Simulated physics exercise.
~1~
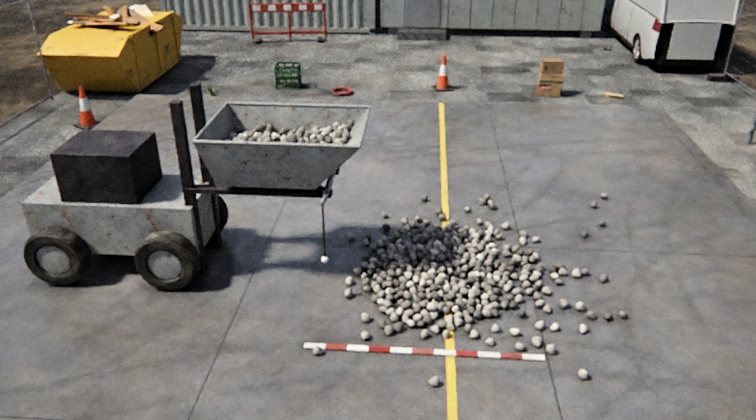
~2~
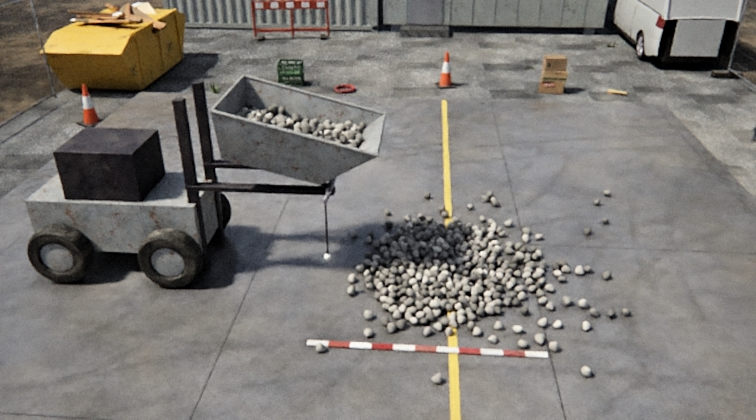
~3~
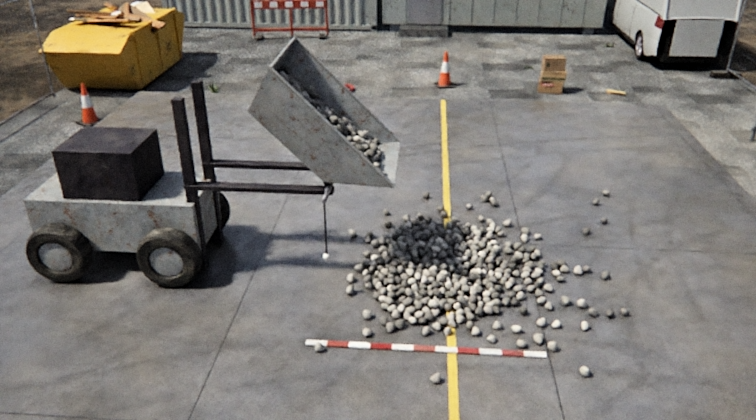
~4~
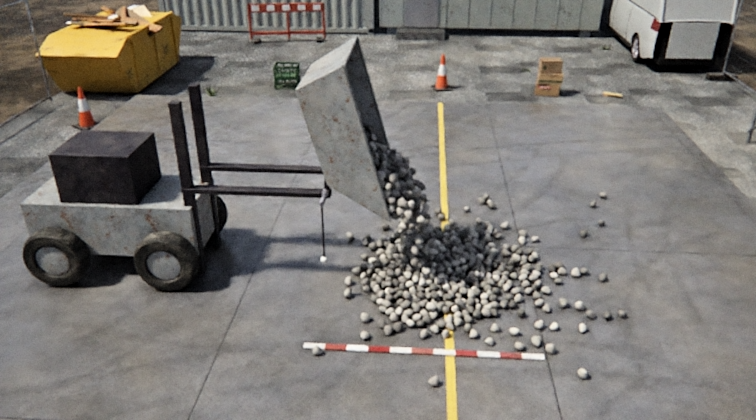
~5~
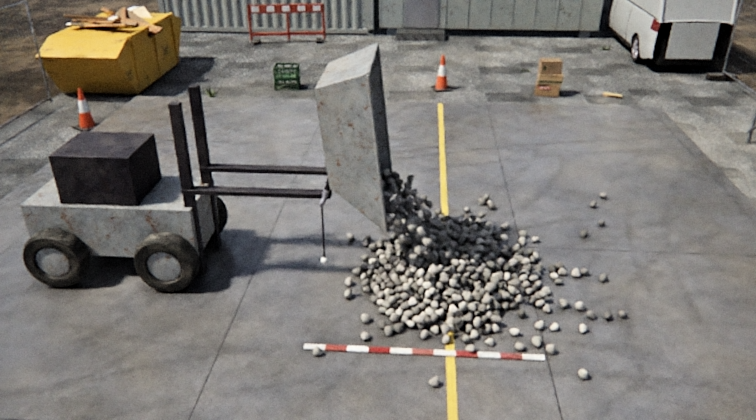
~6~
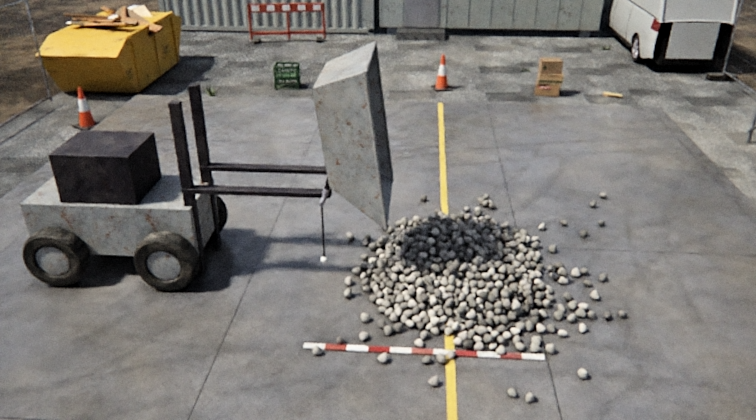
Grey skip on a fork truck tipping steeply to the right, pouring rounded cobbles onto a loose heap and ending up empty.
